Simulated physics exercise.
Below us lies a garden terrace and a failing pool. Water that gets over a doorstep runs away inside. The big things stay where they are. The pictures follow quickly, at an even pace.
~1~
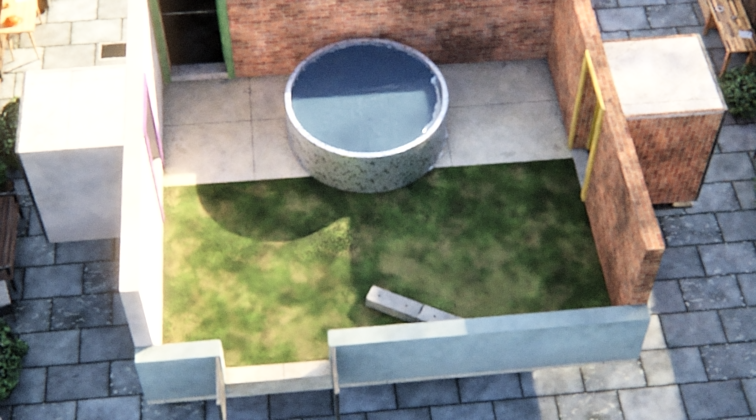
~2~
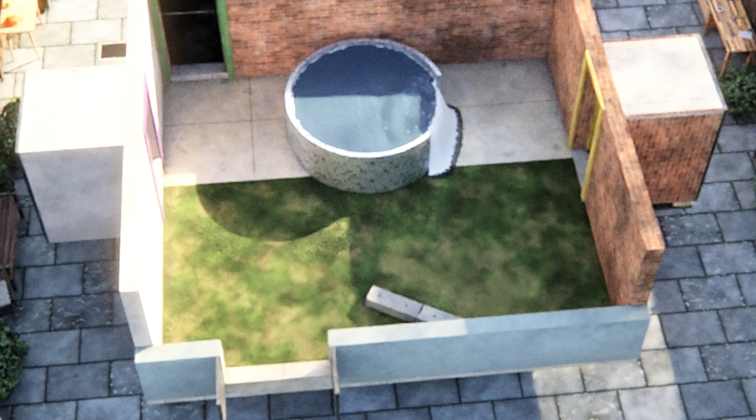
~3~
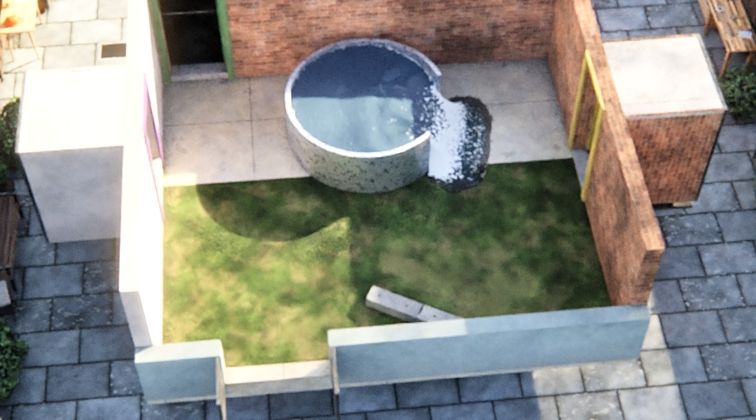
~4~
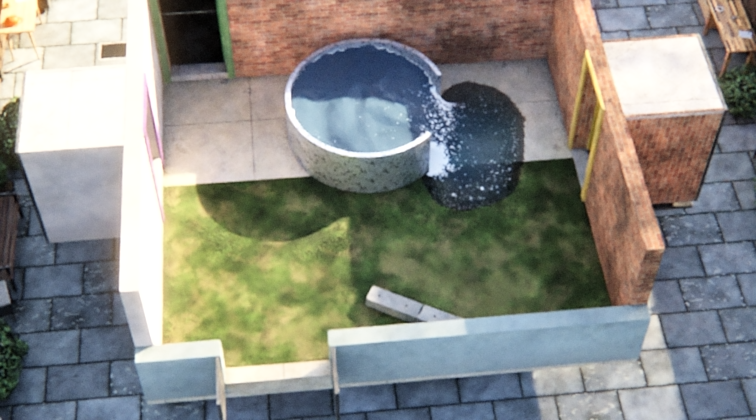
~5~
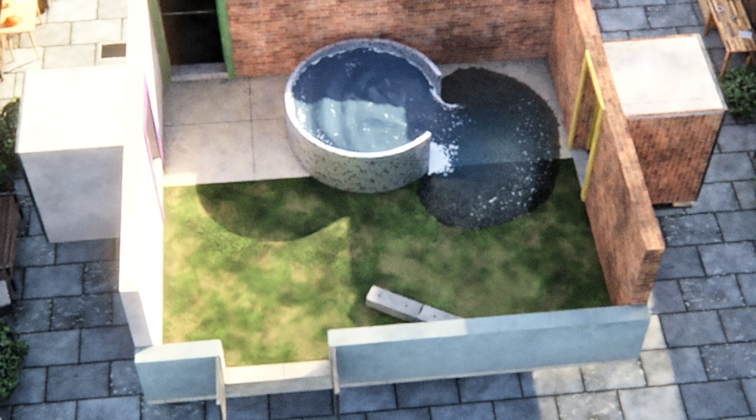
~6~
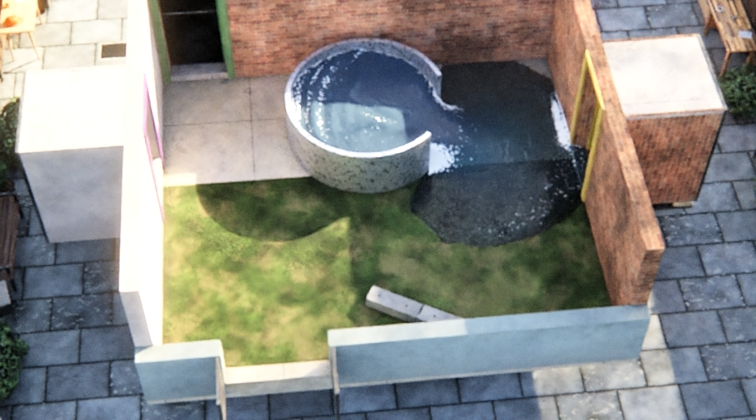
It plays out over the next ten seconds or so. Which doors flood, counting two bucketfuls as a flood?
One by one: The green door holds within the limit; the purple door holds within the limit; the yellow door floods.
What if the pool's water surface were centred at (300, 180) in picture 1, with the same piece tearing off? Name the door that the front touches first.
It is the yellow-painted one.
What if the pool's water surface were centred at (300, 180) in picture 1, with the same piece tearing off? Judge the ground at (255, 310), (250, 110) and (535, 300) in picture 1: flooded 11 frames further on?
One after the other: No water, dry, flooded.
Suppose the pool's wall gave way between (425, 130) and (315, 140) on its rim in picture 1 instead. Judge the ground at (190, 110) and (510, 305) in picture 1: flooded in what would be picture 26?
As listed: Clear, awash.
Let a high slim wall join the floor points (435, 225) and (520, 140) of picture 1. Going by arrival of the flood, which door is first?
That is the one in yellow.
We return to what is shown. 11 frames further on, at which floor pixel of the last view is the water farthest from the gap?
I would point to (612, 336).
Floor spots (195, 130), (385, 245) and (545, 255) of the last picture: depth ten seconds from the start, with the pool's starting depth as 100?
Roughly 2, 10 and 14 per cent, in turn.
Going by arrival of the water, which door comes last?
I say the purple-painted one.
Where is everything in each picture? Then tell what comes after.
The round pool at (367, 99) is whole and still, in the first picture.
Water pours out at (441, 131) and has run to (451, 110), in the second picture.
Water pours out at (441, 132) and has run to (472, 103), in the third picture.
The front is at (501, 98), out from the gap at (441, 133), in the fourth picture.
Water pours out at (441, 133) and has run to (546, 109), in the fifth picture.
The front is at (580, 197), out from the gap at (441, 132), in the sixth picture.
A moment on, water covers 25 % of the floor; the green door not reached, the purple door not reached, the yellow door far over two buckets in.
Next, water covers 35 % of the floor; the green door not reached, the purple door not reached, the yellow door far over two buckets in.
Then, water covers 45 % of the floor; the green door not reached, the purple door not reached, the yellow door far over two buckets in.
Later, water covers 65 % of the floor; the green door wet at the sill, nothing in, the purple door wet at the sill, nothing in, the yellow door far over two buckets in.
In the end, water covers 85 % of the floor; the green door wet at the sill, nothing in, the purple door wet at the sill, nothing in, the yellow door far over two buckets in.
